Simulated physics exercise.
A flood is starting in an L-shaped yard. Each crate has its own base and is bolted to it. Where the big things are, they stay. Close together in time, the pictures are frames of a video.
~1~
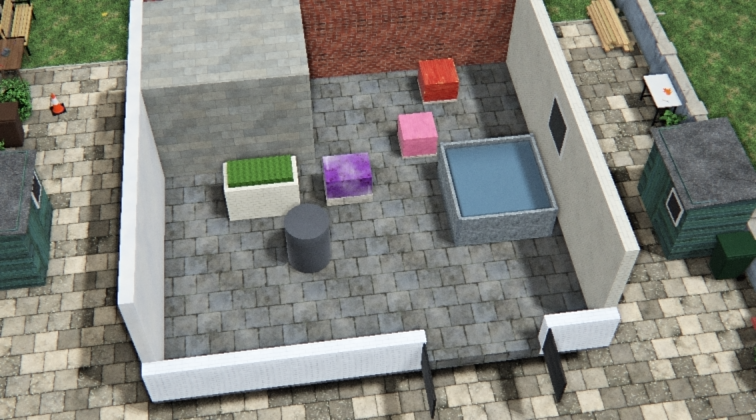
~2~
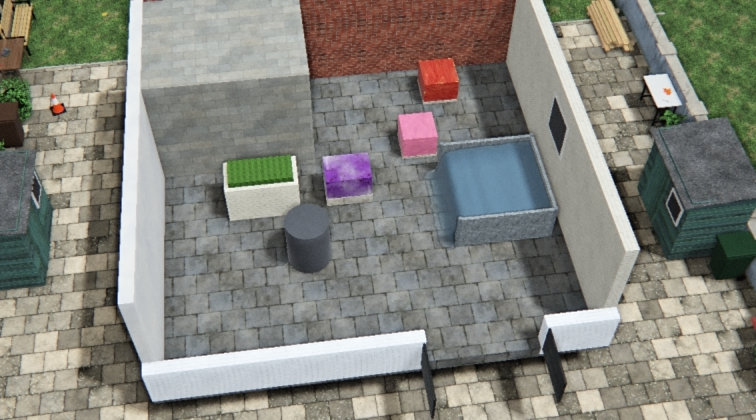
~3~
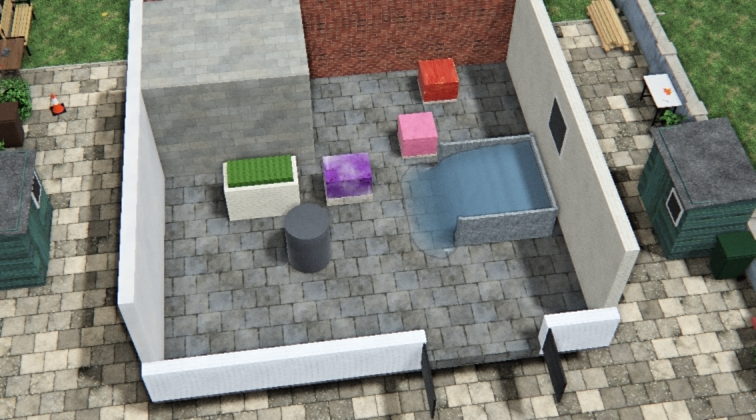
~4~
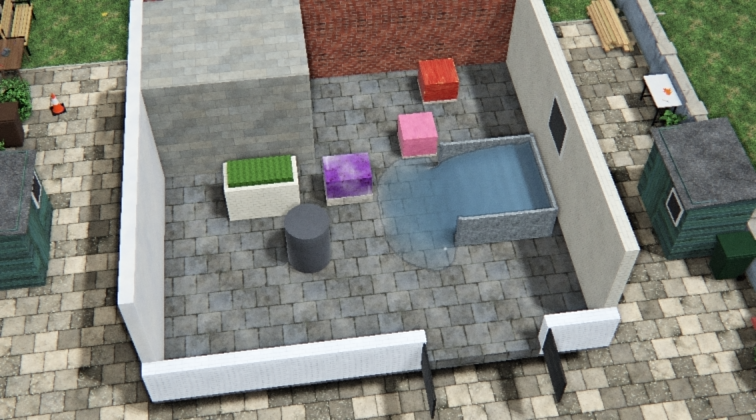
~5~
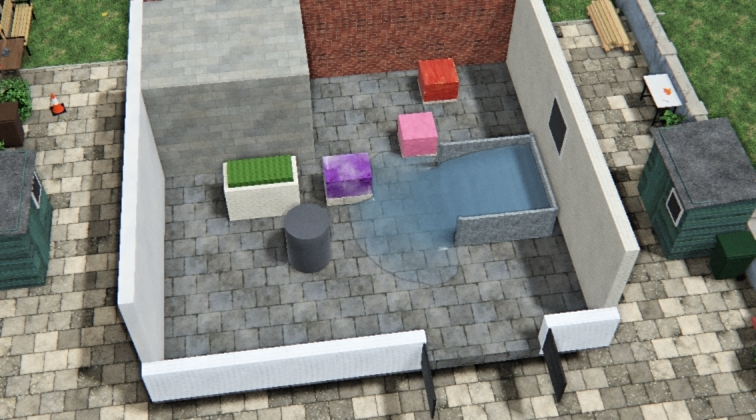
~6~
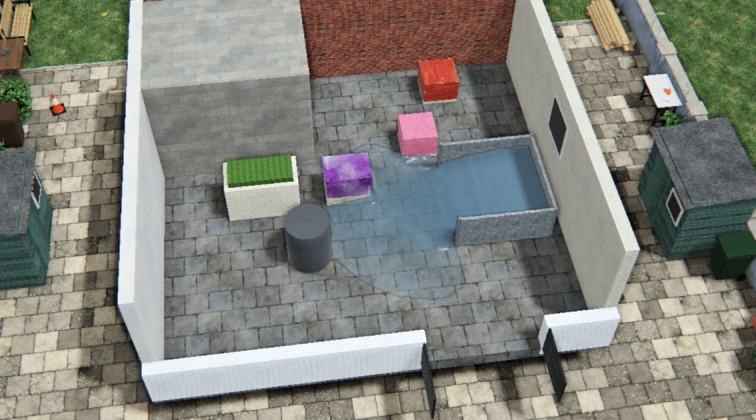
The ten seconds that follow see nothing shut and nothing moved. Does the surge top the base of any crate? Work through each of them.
Red crate: Becomes wet; purple crate: Becomes wet; pink crate: Becomes wet.
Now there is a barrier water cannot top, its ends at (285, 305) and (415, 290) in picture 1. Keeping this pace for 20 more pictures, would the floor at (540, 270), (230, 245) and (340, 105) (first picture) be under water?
Taking the three spots in order: Spared, soaked, soaked.
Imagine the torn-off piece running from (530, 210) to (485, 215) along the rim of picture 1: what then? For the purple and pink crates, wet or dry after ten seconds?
In short: Purple crate stays untouched; pink crate stays untouched.
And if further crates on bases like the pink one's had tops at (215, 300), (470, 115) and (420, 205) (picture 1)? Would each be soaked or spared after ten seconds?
So, in the order given: Flooded, flooded, flooded.
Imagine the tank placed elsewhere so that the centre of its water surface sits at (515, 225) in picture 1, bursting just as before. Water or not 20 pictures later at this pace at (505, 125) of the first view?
By then that patch is left unwetted.
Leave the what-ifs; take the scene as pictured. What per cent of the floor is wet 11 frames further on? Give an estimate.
That should be about 50 %.
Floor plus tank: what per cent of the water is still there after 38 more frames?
Around 100 in a hundred.
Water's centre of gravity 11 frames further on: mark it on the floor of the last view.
Near pixel (379, 214).
A moment on, water covers 30 % of the floor; the red crate not reached, the purple crate water round its plinth, the pink crate water round its plinth.
Next, water covers 50 % of the floor; the red crate not reached, the purple crate water round its plinth, the pink crate water round its plinth.
Then, water covers 65 % of the floor; the red crate water round its plinth, the purple crate water round its plinth, the pink crate water round its plinth.
Later, water covers 90 % of the floor; the red crate water round its plinth, the purple crate water round its plinth, the pink crate water round its plinth.
In the end, water covers 100 % of the floor; the red crate was topped, the purple crate was topped, the pink crate was topped.
